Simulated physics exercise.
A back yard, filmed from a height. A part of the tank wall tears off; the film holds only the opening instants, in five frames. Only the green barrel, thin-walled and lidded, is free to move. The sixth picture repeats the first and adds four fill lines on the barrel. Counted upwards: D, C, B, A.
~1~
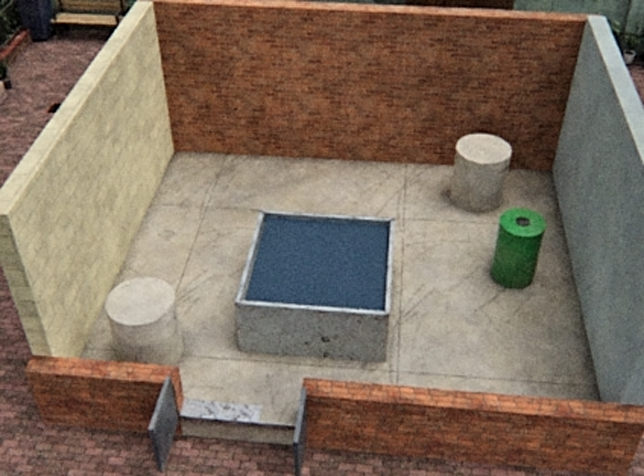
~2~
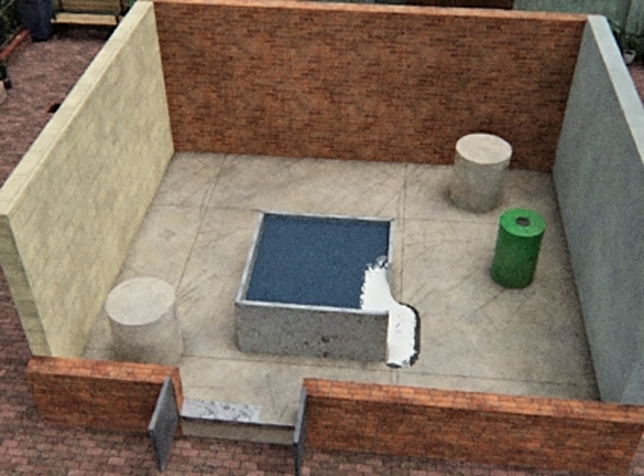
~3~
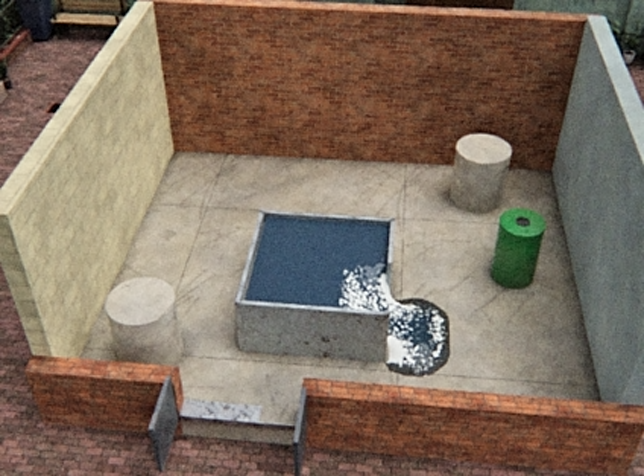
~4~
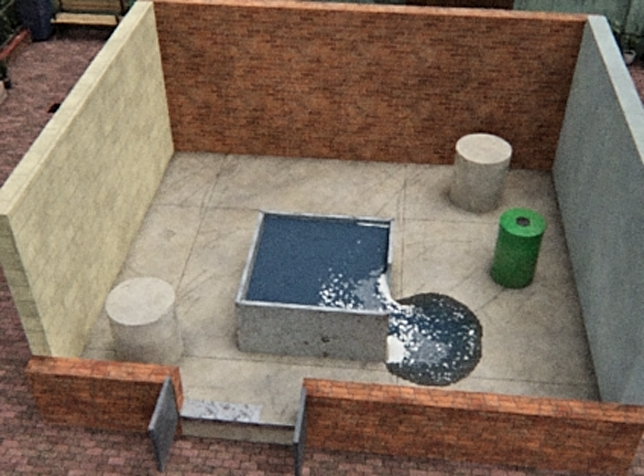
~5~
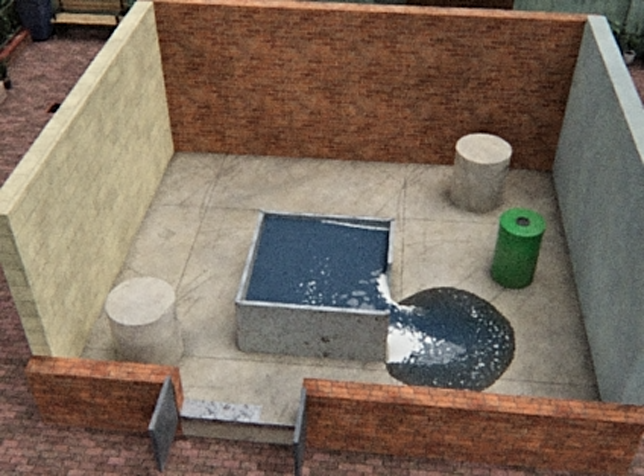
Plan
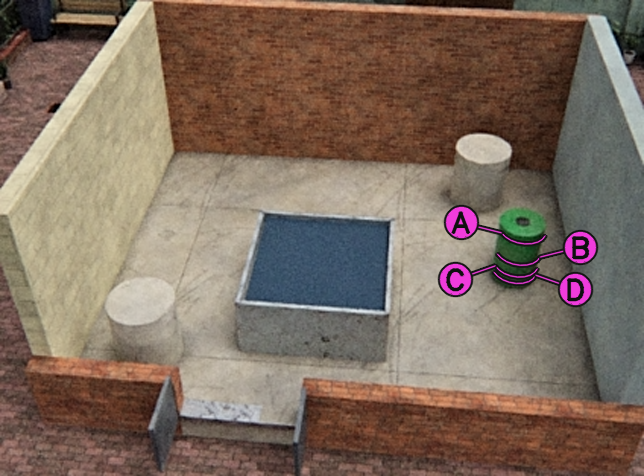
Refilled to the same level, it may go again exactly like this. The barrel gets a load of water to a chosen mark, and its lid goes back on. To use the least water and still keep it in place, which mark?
Level B just does it.
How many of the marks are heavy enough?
Two of them.
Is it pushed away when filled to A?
No, that is safe.
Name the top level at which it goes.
It is C.
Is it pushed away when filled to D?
Yes, that goes wrong.
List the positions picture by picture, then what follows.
The first frame shows lid of the green barrel at (524, 222); tank full, its middle at (320, 263); open gate at (241, 375).
In the second frame, 1 % of the ground wet, in view closest to the barrel at (409, 310).
In the third frame, 3 % of the ground wet, in view closest to the barrel at (429, 306).
In the fourth frame, 5 % of the ground wet, in view closest to the barrel at (459, 308).
The fifth frame shows lid of the green barrel at (524, 222); 8 % of the ground wet, in view closest to the barrel at (474, 299).
On the marked copy, A at (524, 243); B at (520, 265); C at (517, 277); D at (516, 283); from the bottom up D, C, B, A.
With A, it does not move.
With B, it does not move.
With C, it is pushed about half its own width away.
With D, it is pushed about 3 times its own width away.
